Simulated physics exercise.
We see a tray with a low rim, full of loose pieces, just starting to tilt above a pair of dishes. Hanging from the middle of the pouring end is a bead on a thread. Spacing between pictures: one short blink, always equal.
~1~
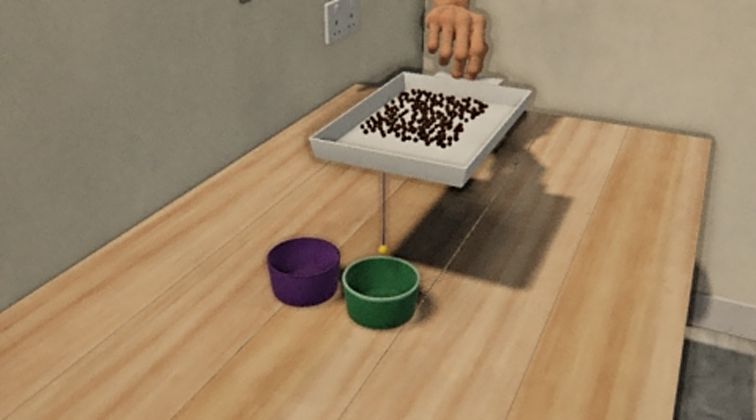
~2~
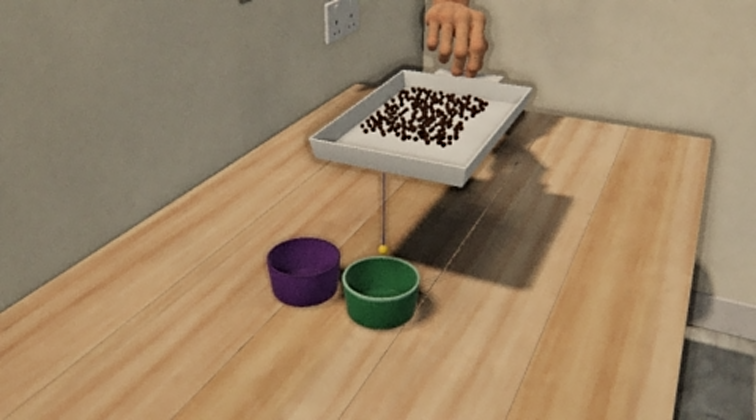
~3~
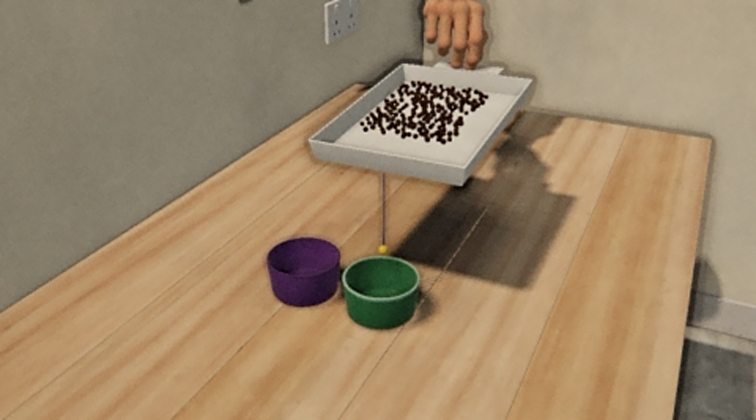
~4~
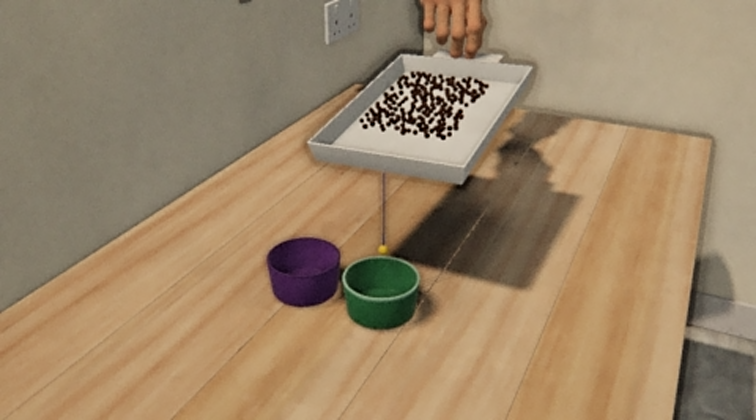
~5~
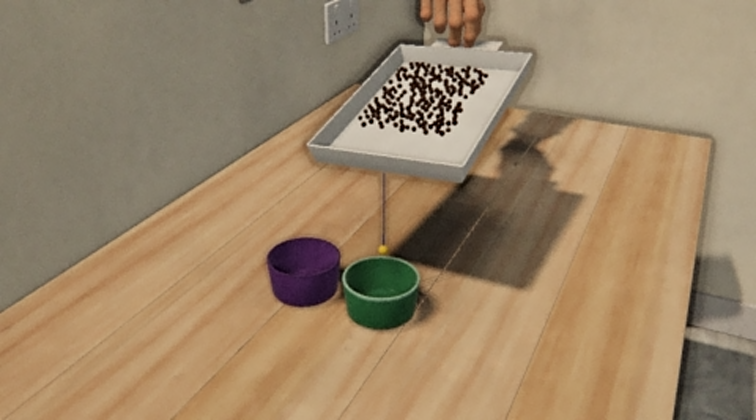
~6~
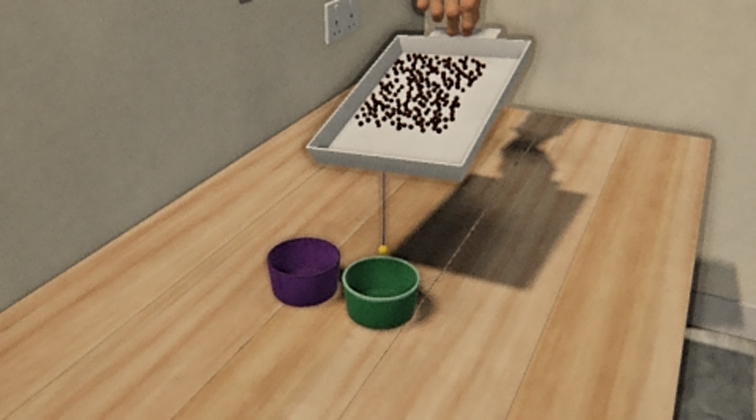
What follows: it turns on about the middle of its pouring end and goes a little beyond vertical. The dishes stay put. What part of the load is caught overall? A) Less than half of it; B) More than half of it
The answer is B.
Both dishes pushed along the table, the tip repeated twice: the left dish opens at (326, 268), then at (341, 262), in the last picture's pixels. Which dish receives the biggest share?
In the first try it's the one on the left, and in the second it's the one on the left.
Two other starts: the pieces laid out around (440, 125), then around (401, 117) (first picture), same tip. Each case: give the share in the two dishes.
It would be roughly 90 per cent for the first and roughly 90 per cent for the second.
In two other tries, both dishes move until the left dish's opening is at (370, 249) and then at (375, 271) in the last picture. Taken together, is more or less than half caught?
Together the dishes get less than a half first, then less than a half.
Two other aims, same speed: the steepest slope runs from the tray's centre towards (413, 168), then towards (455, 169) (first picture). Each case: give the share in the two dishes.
The share is 30 per cent in the first and 0 per cent in the second.
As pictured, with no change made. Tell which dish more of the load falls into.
The one to the left is fuller.
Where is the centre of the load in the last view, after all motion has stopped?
Near (304, 282), more or less.
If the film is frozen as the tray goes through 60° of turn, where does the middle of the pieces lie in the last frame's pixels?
Near the pixel (340, 154).
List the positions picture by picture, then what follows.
Corners of the pouring end near (315, 137) and (463, 166), level; middle of the load near (424, 115), allspice berries; left dish near (286, 288); right dish near (365, 311); bead on its thread near (384, 250), in the first frame.
Corners of the pouring end near (315, 138) and (462, 166), level; middle of the load near (424, 113), in the second frame.
Corners of the pouring end near (314, 139) and (462, 165), tipped barely, lowest at the left corner; middle of the load near (424, 109), in the third frame.
Corners of the pouring end near (314, 141) and (461, 164), tipped a little, lowest at the left corner; middle of the load near (423, 102), in the fourth frame.
Corners of the pouring end near (313, 143) and (460, 163), tipped a little, lowest at the left corner; middle of the load near (422, 95), in the fifth frame.
Corners of the pouring end near (312, 145) and (459, 162), tipped clearly, lowest at the left corner; middle of the load near (419, 89), a little on the move; left dish near (286, 288); right dish near (365, 311), in the sixth frame.
Shortly afterwards, tray tipped steeply; all but a few on the tray; only a few in the left dish; only a few outside both; only a few in the air.
Next, tray tipped right over; near half on the tray; near a quarter in the left dish; only a few outside both; near a quarter in the air.
Some moments later, tray tipped past a quarter turn; only a few in the right dish; all but a few in the left dish; a little outside both.
In the end, tray tipped past a quarter turn; only a few in the right dish; all but a few in the left dish; a little outside both.
